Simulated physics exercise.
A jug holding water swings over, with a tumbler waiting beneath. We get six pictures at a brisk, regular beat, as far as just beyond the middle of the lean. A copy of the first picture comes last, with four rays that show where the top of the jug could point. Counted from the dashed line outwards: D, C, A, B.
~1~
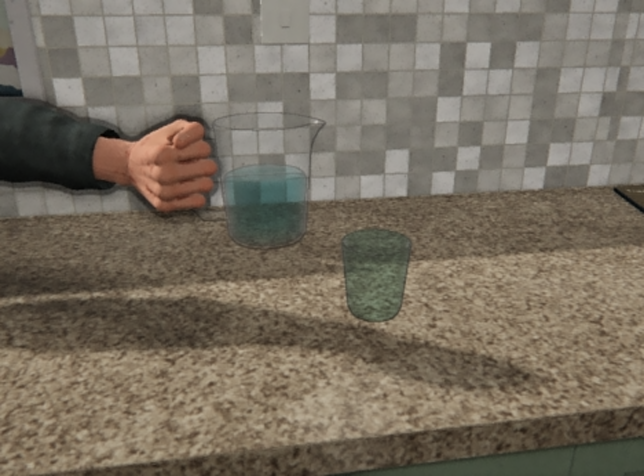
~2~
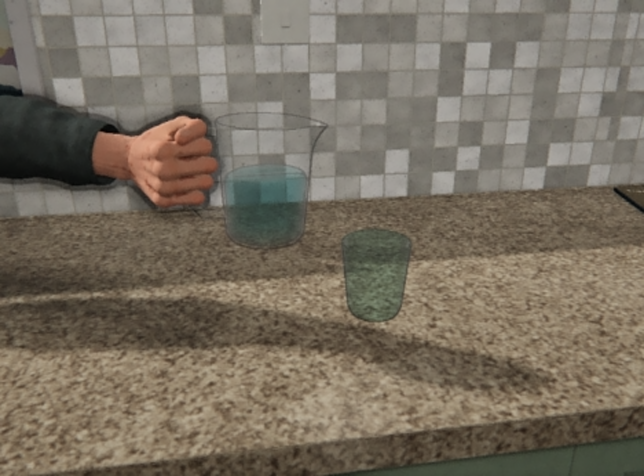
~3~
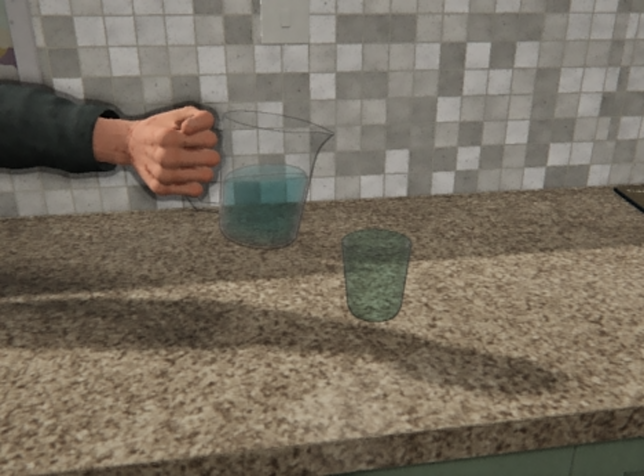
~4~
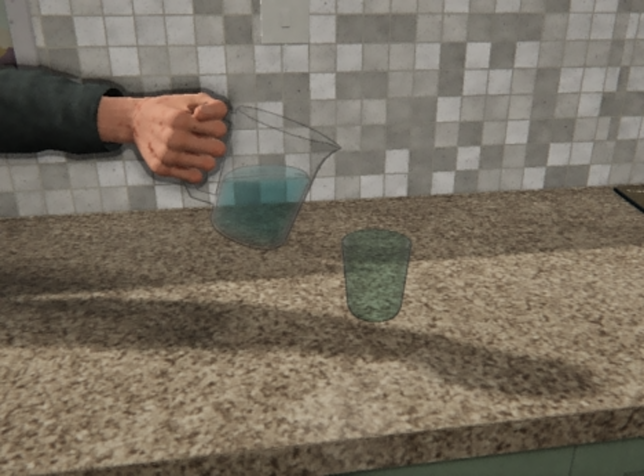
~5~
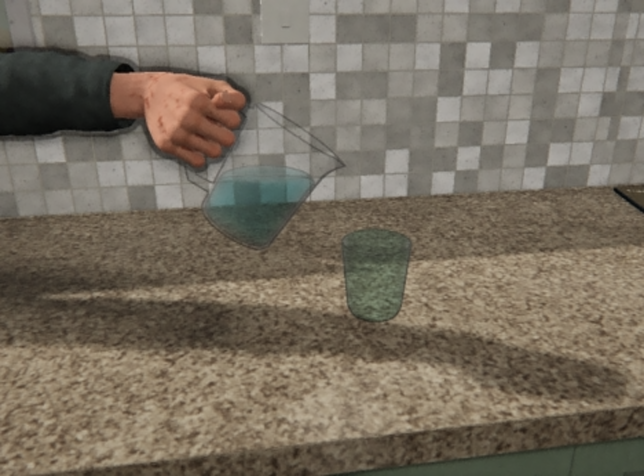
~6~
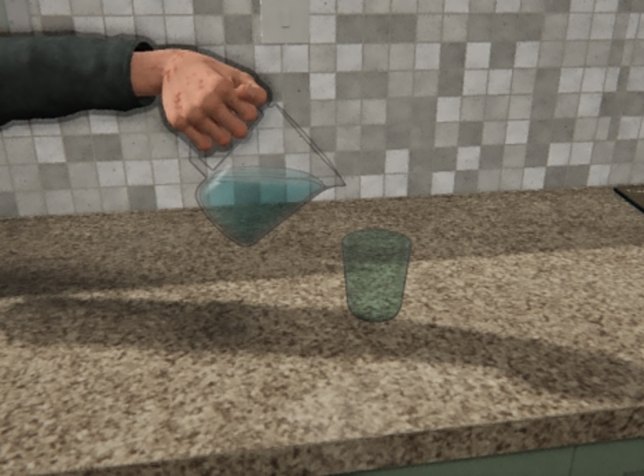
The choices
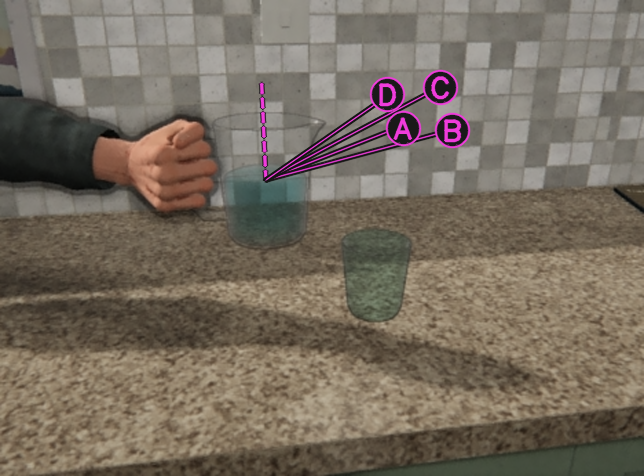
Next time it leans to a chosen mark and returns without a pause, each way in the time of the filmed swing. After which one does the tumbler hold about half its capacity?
A.
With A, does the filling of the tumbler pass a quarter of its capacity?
Yes, clearly.
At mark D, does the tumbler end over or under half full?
Under half.
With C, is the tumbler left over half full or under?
Under half.
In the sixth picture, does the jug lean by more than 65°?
No, it does not.
On the marked copy, A at (386, 132); B at (435, 134); C at (425, 94); D at (373, 105).
With A, the tumbler ends with about 48 % of what it can hold.
With B, the tumbler ends with about 68 % of what it can hold.
With C, the tumbler ends with about 29 % of what it can hold.
With D, the tumbler ends with about 14 % of what it can hold.
